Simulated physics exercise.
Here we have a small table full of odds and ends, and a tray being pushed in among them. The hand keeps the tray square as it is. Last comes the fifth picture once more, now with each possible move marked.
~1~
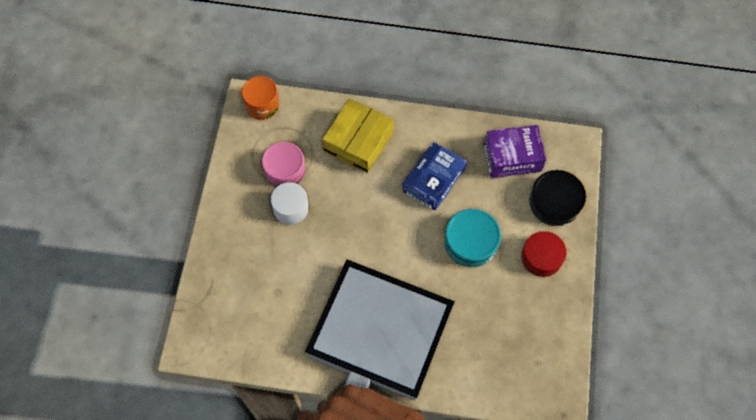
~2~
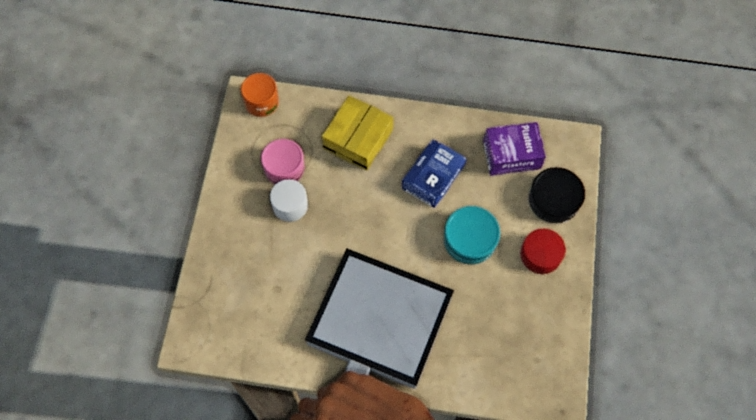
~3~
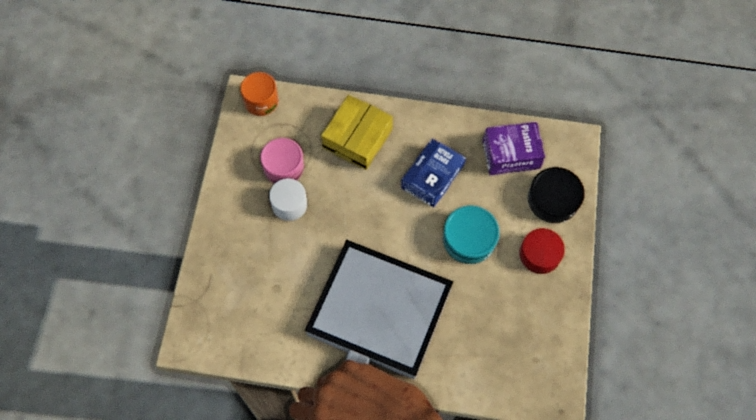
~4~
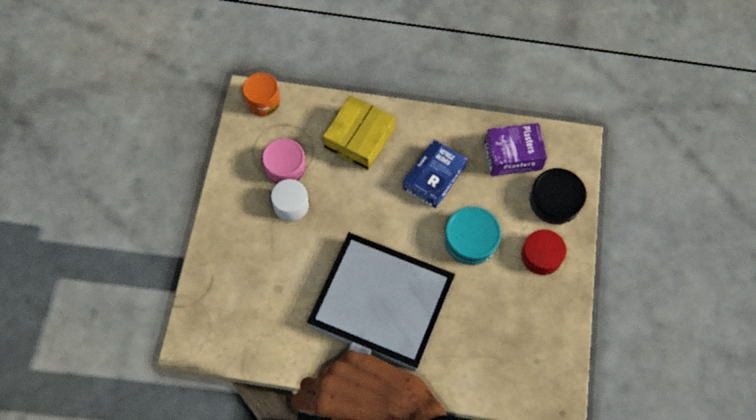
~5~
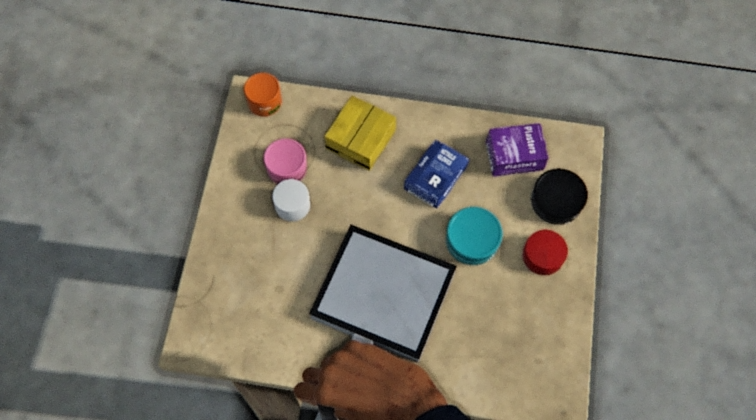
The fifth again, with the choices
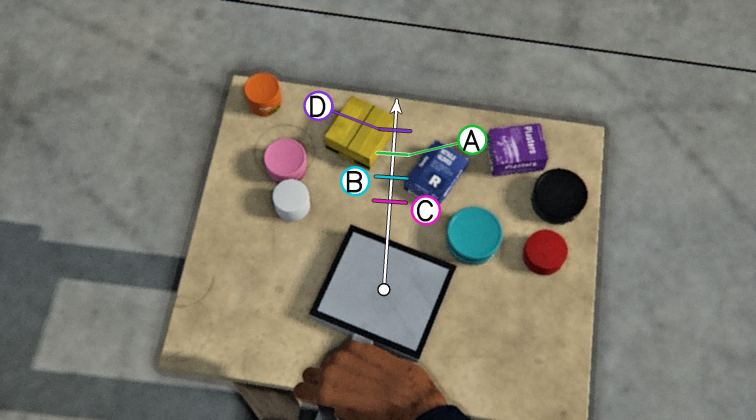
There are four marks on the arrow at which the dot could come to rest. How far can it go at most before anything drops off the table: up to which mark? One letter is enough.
Up to mark B.
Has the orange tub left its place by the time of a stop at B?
By then, no.
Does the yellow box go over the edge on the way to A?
Yes.
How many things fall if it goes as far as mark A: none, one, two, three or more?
One.
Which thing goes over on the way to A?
The yellow box.
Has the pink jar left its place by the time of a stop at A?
No.
On the marked copy, A at (393, 154); B at (391, 178); C at (390, 201); D at (395, 130); the arrow from (384, 290) to (397, 100); the white dot at (384, 290).
With B. Early on, tray (387, 249); turquoise tub (484, 221); orange tub (263, 95).
Further on, tray (390, 207); yellow box (363, 122); blue box (440, 151).
At the end, tray (391, 182); yellow box (366, 98); blue box (442, 128); nothing has fallen.
As for the rest, A drops the yellow box; C is safe but short; D drops the yellow box and blue box.
